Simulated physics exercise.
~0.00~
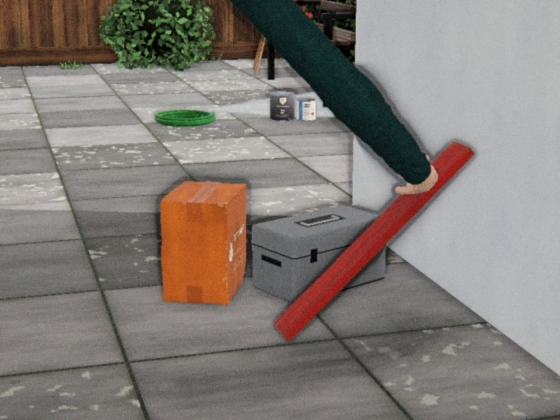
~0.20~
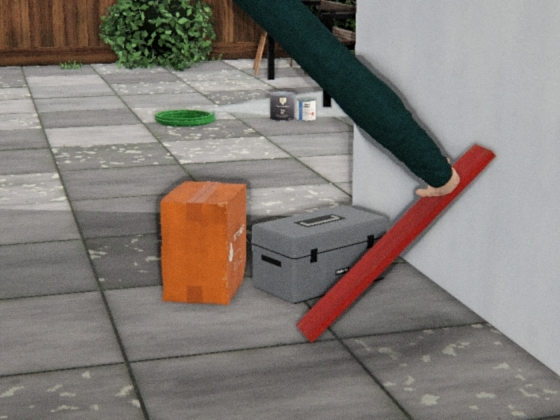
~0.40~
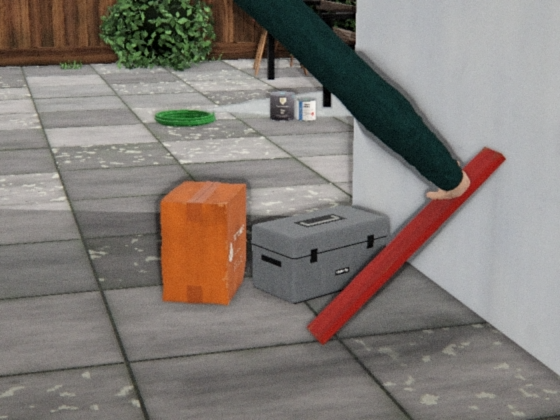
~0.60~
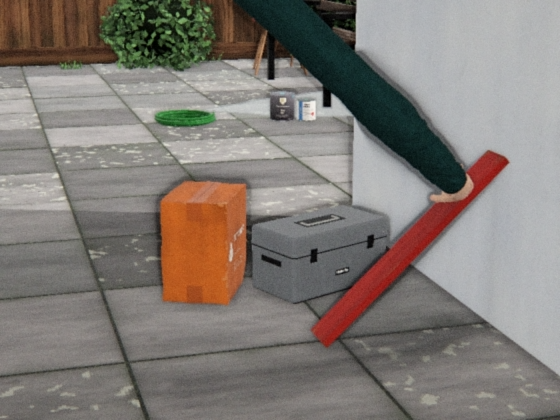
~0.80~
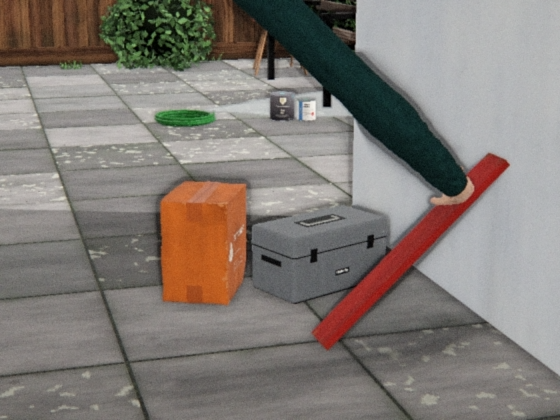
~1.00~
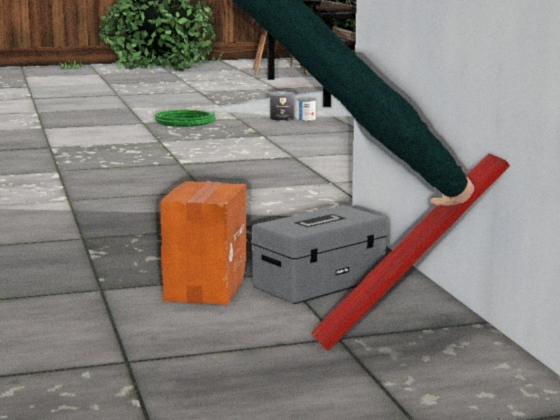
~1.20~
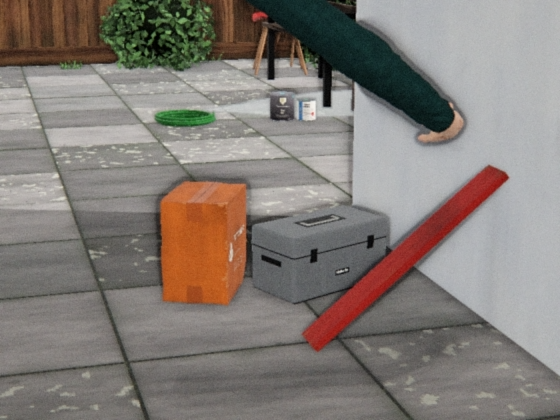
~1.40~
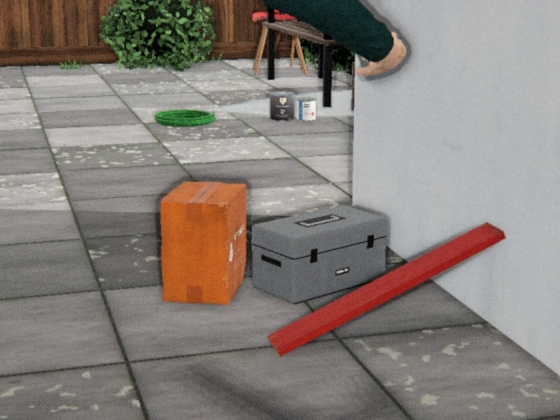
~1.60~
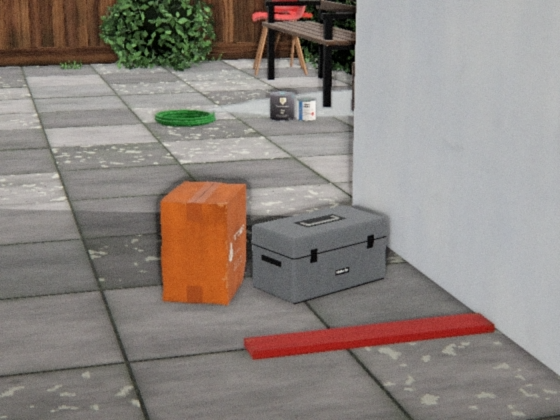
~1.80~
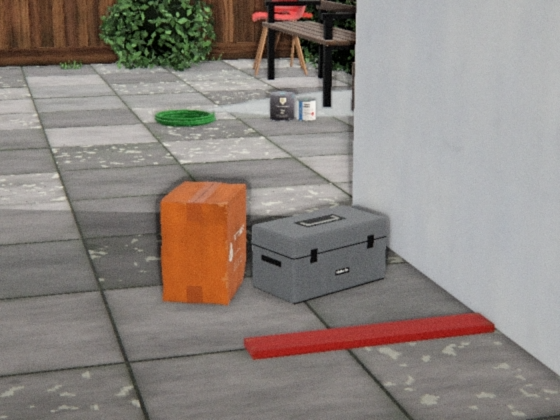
At first, a hand in a dark green sleeve holds a long red plank at a slant beside a pale wall, with an orange box and a grey toolbox standing on the paving to the left. The hand shifts the plank to the right until it leans against the wall, then holds it there for a moment. It lets go and draws back up and away. The plank's foot slides out to the left as its upper end slips down the wall. It ends lying flat on the paving, while the box and toolbox stay in place.
